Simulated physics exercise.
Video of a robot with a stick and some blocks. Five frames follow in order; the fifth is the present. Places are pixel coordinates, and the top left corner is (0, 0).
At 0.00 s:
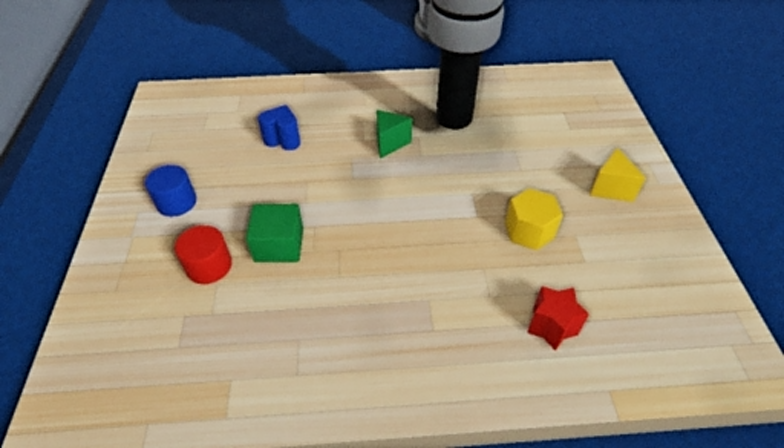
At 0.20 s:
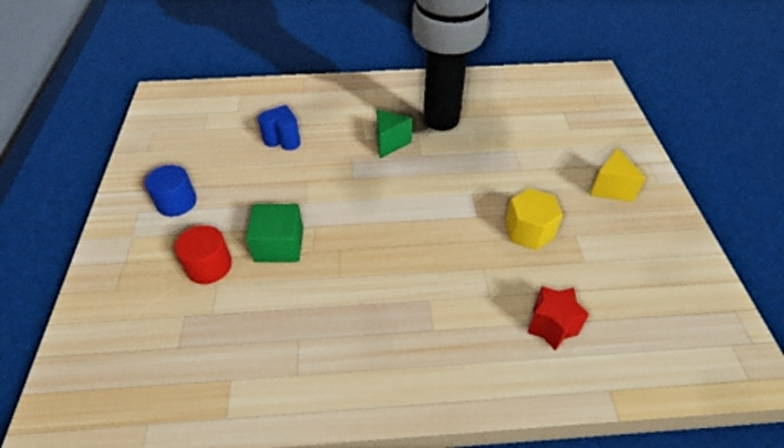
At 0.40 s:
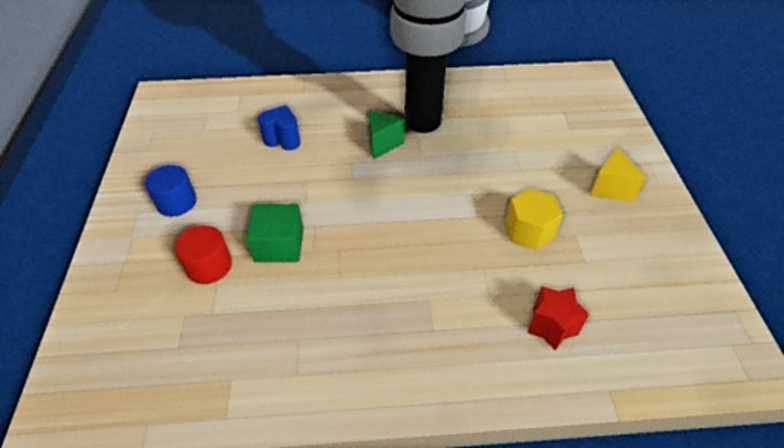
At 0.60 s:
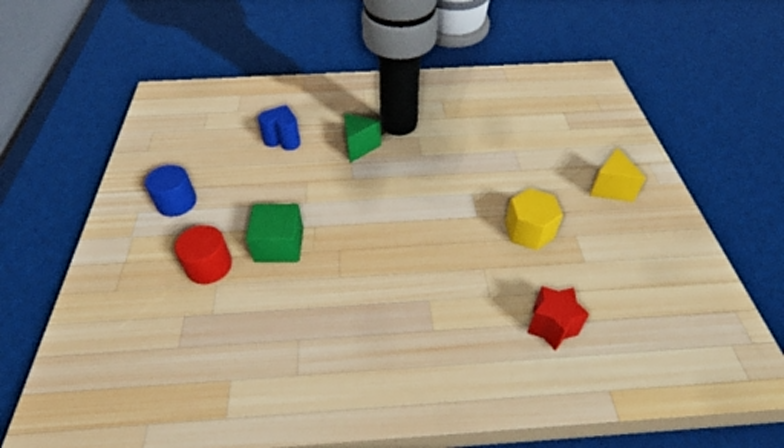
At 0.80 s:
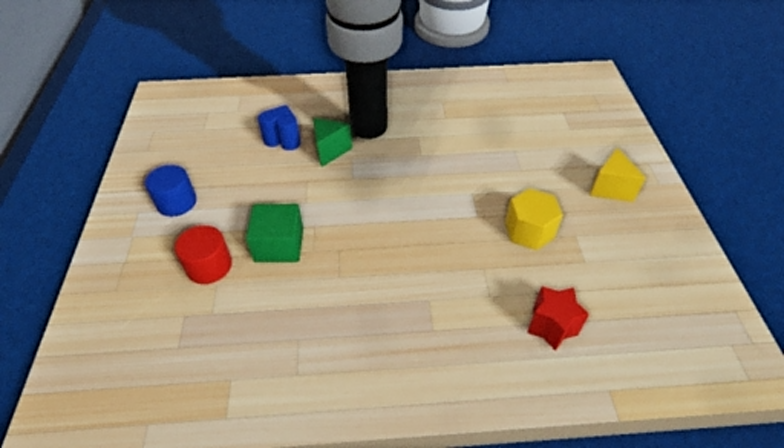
A robot's black stick moves left and pushes the green triangular block across the board.
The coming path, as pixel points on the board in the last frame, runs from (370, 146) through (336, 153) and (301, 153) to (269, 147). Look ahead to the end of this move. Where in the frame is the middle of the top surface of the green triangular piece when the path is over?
So, by the moment the path ends, you'll find the top centre of the green triangular piece at (247, 141).
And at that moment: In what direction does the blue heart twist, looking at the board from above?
It goes clockwise.
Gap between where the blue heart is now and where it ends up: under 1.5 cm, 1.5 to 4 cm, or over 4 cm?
Movement: Over 4 cm.
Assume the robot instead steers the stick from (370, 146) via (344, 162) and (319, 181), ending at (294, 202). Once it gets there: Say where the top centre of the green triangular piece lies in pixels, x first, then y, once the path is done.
So, by the moment the path ends, you'll find the top centre of the green triangular piece at (293, 139).
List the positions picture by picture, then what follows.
Lower end of the stick (454, 119), tops of blocks, blue heart (278, 115), green triangular piece (390, 120), in the first picture.
Stick (441, 120), blocks as before, in the second picture.
Stick (423, 122), green triangular piece (382, 121), in the third picture.
Stick (399, 125), green triangular piece (358, 124), in the fourth picture.
Stick (369, 128), blue heart (278, 115), green triangular piece (327, 128), in the fifth picture.
On the path given first. One third of the way, stick (333, 134); blue heart (265, 117), turned 35° clockwise; green triangular piece (291, 136).
Two thirds of the way, stick (297, 134); blue heart (262, 118), turned 45° clockwise; green triangular piece (266, 142), turned 60° anticlockwise.
At the end, stick (265, 128); blue heart (236, 111), turned 65° clockwise; green triangular piece (247, 141), turned 125° anticlockwise.
